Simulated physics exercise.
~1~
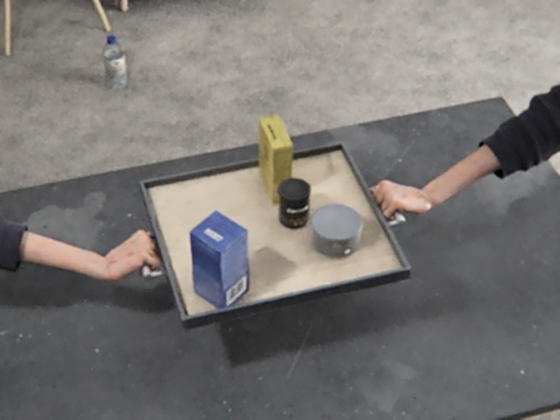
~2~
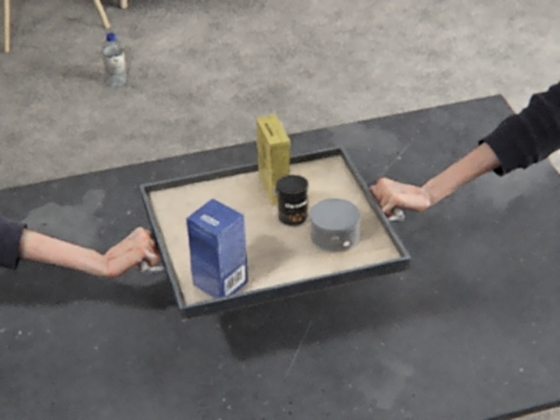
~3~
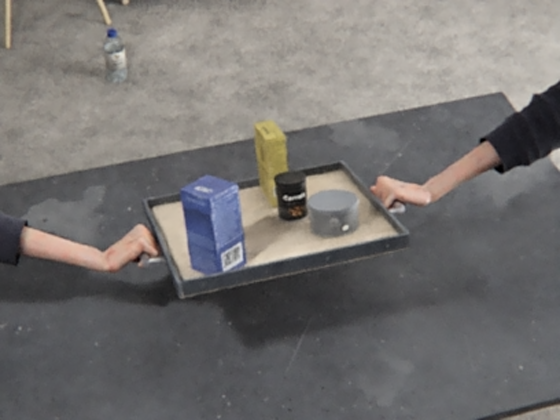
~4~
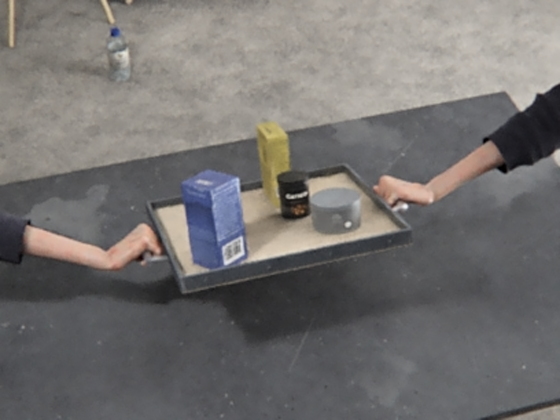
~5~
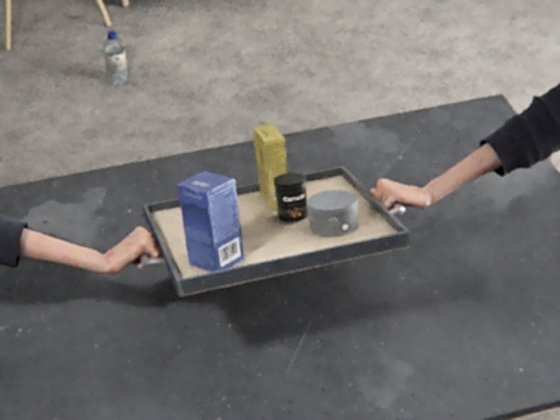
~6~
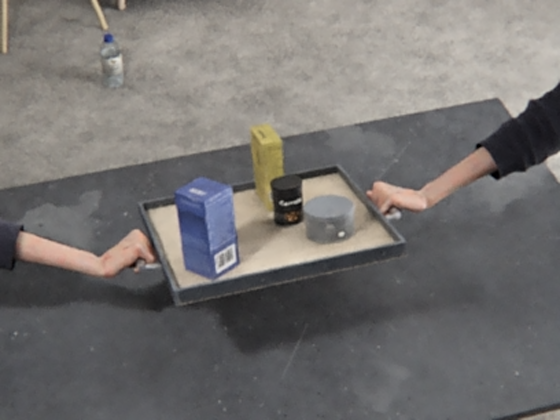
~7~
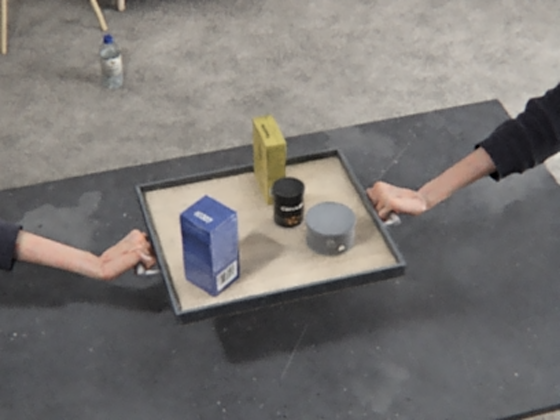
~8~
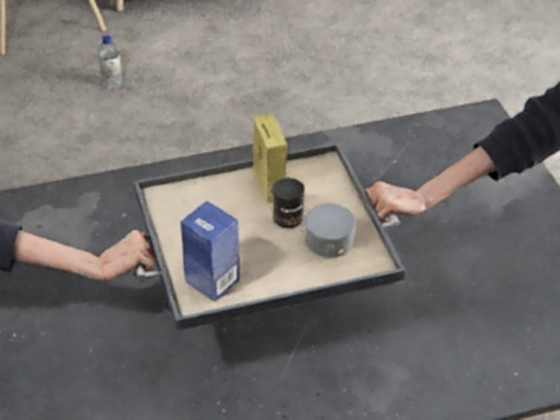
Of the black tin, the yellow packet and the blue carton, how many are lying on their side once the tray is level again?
None of them are. The black tin, the yellow packet and the blue carton are all still standing upright.
